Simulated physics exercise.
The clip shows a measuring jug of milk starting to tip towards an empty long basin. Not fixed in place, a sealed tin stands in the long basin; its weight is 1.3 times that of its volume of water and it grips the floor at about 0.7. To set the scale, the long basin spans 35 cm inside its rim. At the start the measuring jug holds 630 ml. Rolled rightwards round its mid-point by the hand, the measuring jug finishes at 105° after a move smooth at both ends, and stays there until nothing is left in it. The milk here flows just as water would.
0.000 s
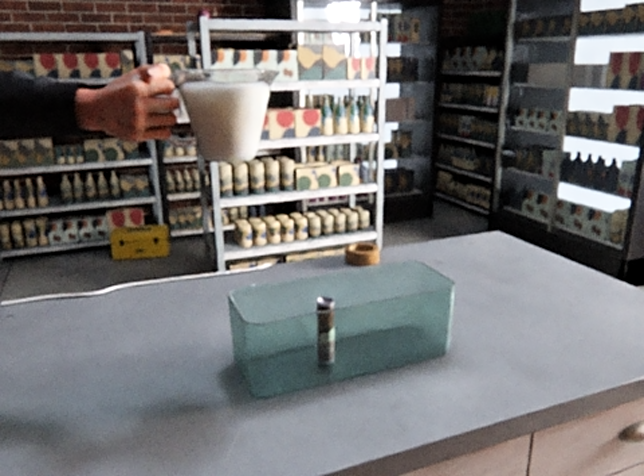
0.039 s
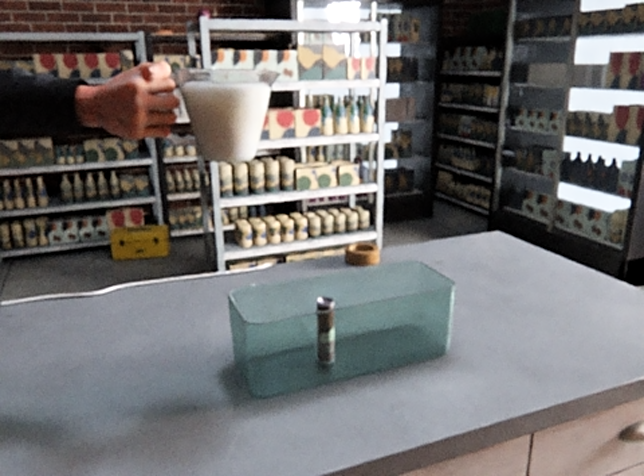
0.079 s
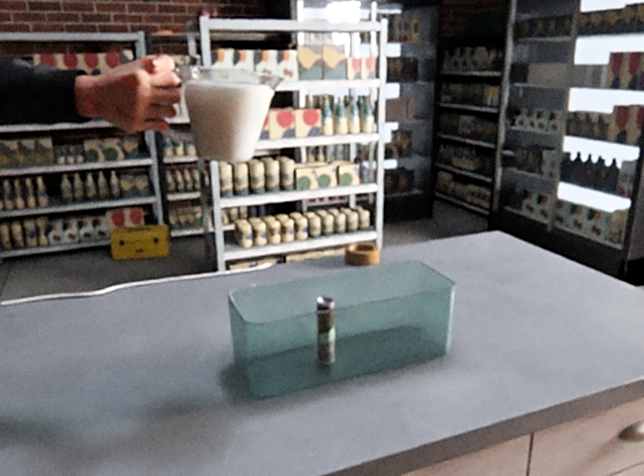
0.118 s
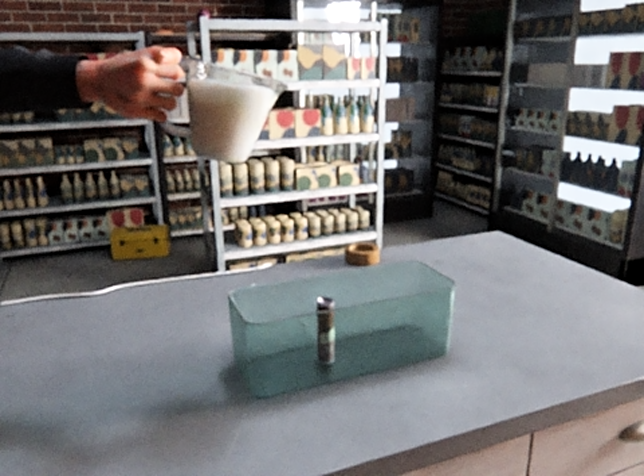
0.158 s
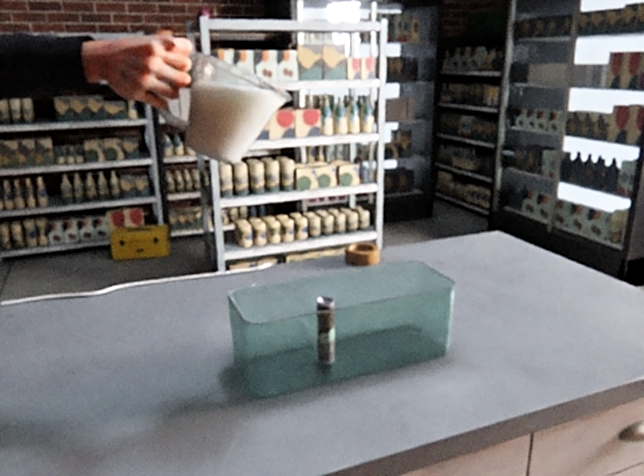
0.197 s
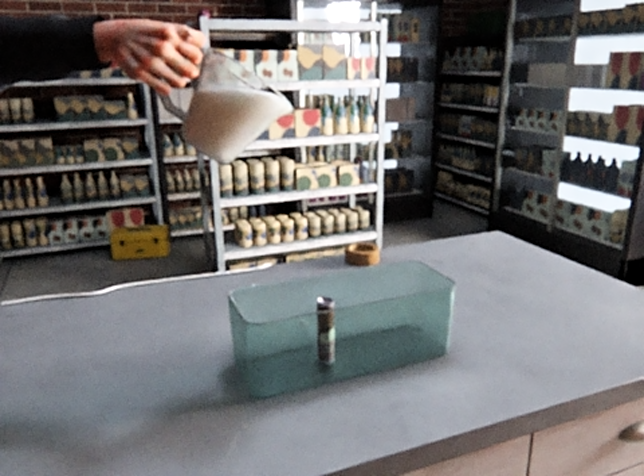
A hand in a dark sleeve at upper left holds a clear measuring jug of milky white liquid and rolls it steadily rightwards, barely at first and then more steeply. Below it, a long, pale green see-through basin sits on a grey counter, with a small upright tin. The unmoving view looks slightly down across a storeroom with stocked shelves, brick wall and yellow box behind.
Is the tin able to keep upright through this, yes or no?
Yes, it remains upright.
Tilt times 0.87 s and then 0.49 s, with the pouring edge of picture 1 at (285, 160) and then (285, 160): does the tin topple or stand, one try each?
In the first try it comes down; in the second it comes down.
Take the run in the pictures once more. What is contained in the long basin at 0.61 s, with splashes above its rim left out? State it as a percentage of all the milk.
Close to 72 in a hundred.
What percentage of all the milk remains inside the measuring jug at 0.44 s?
Roughly 34 %.
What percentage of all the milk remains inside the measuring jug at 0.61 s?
About 4 per cent.
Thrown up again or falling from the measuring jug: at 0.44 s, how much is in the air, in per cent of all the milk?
I'd put it at about 62 percent.
By 0.44 s the tilt is 102° and 34 per cent is still to pour; the tin stands where it began.
By 0.61 s the tilt is 105° and 4 per cent is still to pour; the tin stands where it began.
By 0.79 s the tilt is 105° and 0 per cent is still to pour; the tin stands where it began.
By 0.99 s the tilt is 105° and 0 per cent is still to pour; the tin stands where it began.
At rest the tin stands where it began.
